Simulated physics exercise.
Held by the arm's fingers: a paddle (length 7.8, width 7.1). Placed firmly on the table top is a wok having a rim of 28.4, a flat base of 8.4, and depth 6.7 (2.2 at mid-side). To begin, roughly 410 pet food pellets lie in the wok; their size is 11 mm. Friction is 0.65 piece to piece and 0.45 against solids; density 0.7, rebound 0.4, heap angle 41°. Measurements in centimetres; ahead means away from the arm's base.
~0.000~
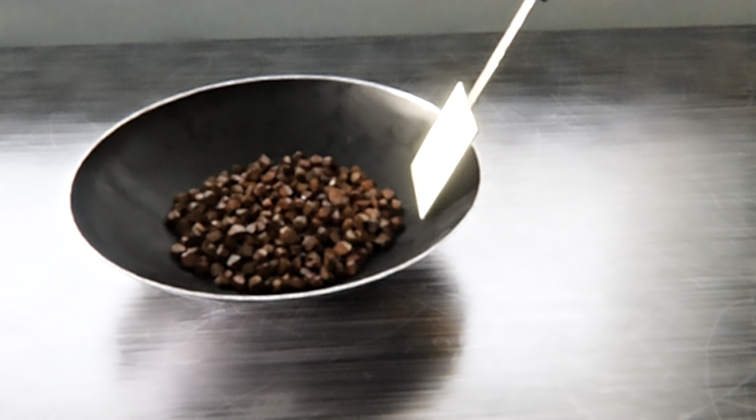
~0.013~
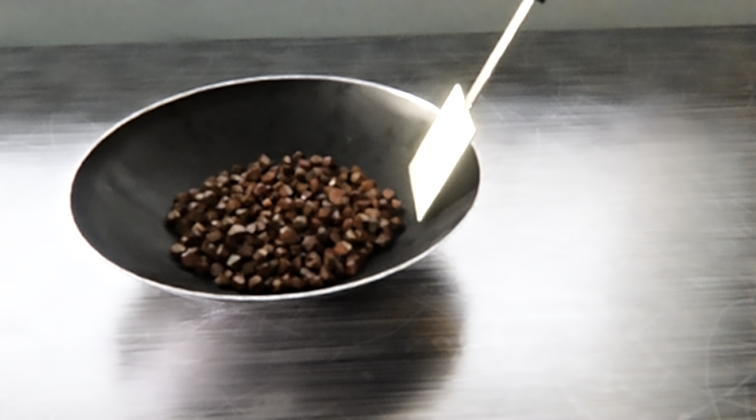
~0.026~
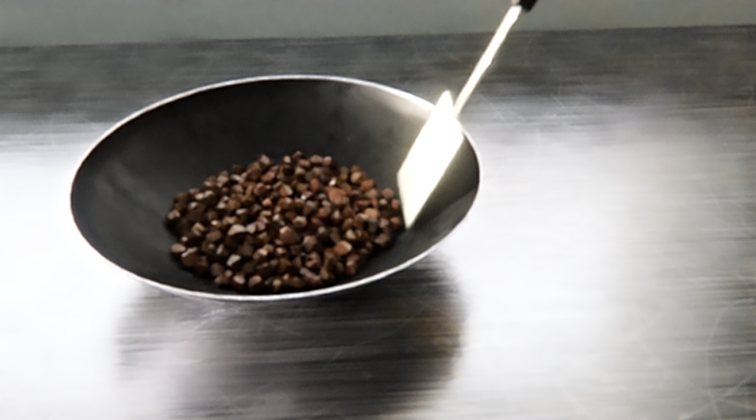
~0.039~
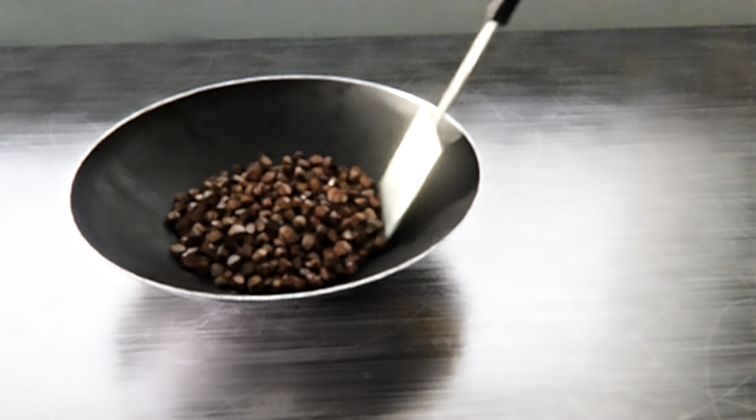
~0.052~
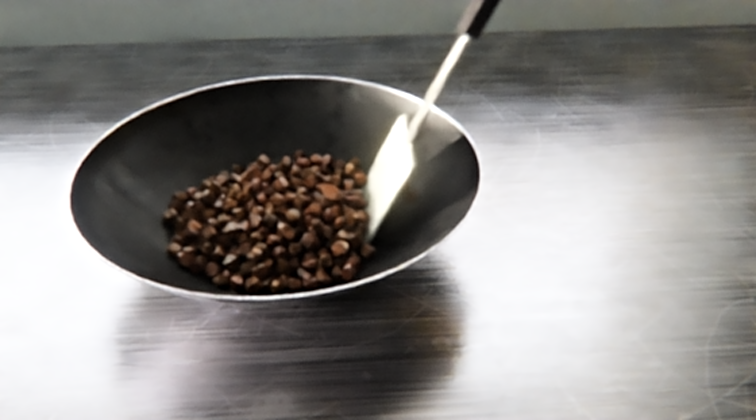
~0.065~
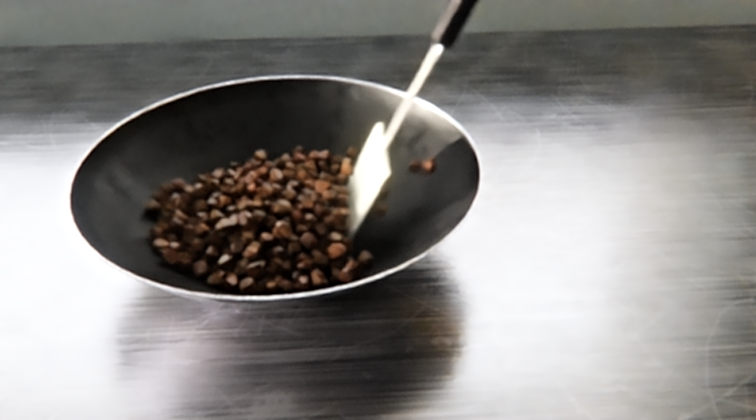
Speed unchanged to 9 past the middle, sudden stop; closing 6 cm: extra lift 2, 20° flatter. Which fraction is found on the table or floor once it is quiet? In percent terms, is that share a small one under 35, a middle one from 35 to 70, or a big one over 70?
A middle one.
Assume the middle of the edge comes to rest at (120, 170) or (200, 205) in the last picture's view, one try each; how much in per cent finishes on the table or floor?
Try 1: Approx. 55 %; try 2: Approx. 20 %.
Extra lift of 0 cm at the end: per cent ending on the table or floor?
You'd expect near 45 percent of it there.
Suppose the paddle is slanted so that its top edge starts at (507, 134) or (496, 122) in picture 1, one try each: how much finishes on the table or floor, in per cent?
About 50% and 50%.
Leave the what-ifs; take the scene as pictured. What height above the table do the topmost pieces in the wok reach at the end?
Close to 5.0 centimetres high.
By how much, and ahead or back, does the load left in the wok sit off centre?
Roughly 3.0 cm ahead.
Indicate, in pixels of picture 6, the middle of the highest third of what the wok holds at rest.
Roughly (192, 198).
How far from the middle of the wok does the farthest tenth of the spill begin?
It comes out at close to 40 centimetres.
After 0.10 s, sloping 64°, highest piece 12 above the table; 406 in the wok, 1 on the blade or in flight.
After 0.13 s, sloping 59°, highest piece 17 above the table; 398 in the wok, 9 on the blade or in flight.
After 0.34 s, sloping 44°, highest piece 22 above the table; 198 in the wok, 58 on the table or floor, 151 on the blade or in flight.
After 1.39 s, sloping 44°, highest piece 5 above the table; 210 on the table or floor, 197 in the wok.
In the end, 210 on the table or floor, 197 in the wok. That is 52 % on the table or floor.
